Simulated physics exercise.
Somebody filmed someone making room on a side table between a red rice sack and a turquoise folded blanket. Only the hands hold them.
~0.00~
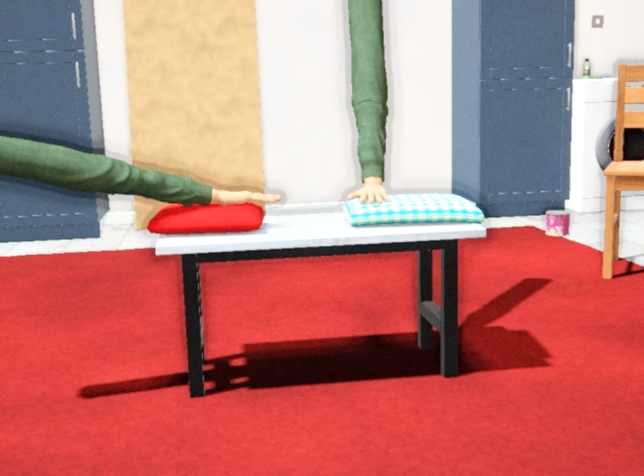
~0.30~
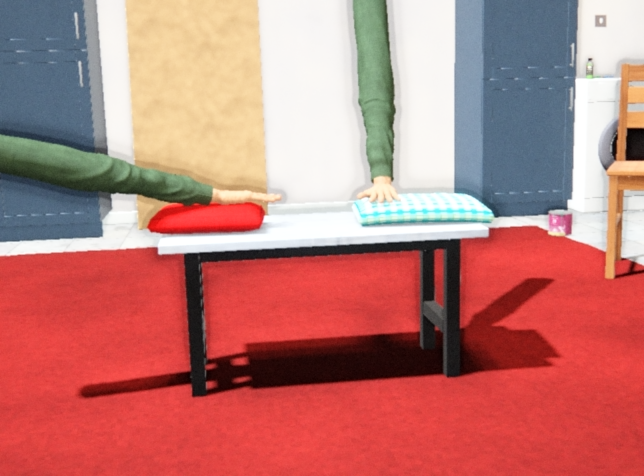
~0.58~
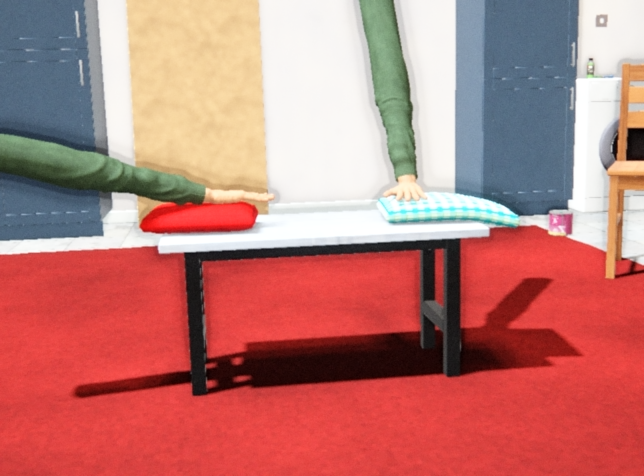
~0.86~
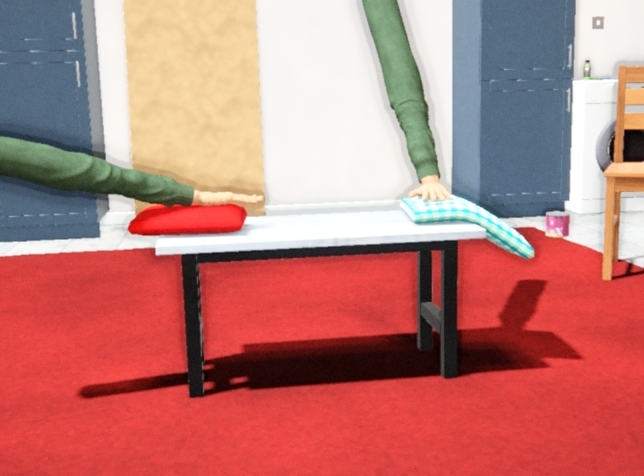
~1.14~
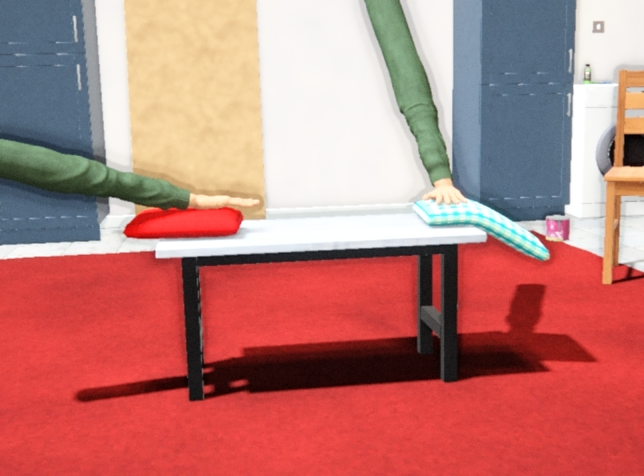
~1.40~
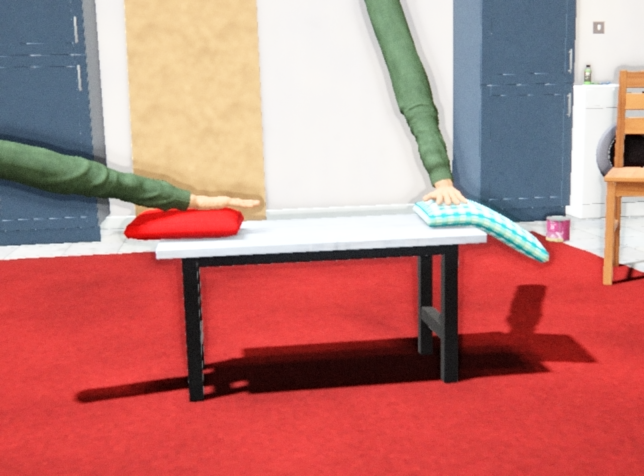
Two green-sleeved arms pressed on a red sack and a turquoise checked blanket on a side table, then slid them apart, the blanket drooping over the right edge before everything went still.
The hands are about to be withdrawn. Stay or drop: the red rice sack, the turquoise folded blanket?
The red rice sack remains on top, the turquoise folded blanket goes down.
Around 1.62 s, rice sack at rest; folded blanket falling near (483, 238).
Around 1.86 s, rice sack at rest; folded blanket on the floor near (493, 312).
Around 2.10 s, rice sack at rest; folded blanket on the floor near (503, 350).
Finally, rice sack at rest; folded blanket on the floor near (505, 351). The red rice sack holds its place and the turquoise folded blanket slumps off the end.
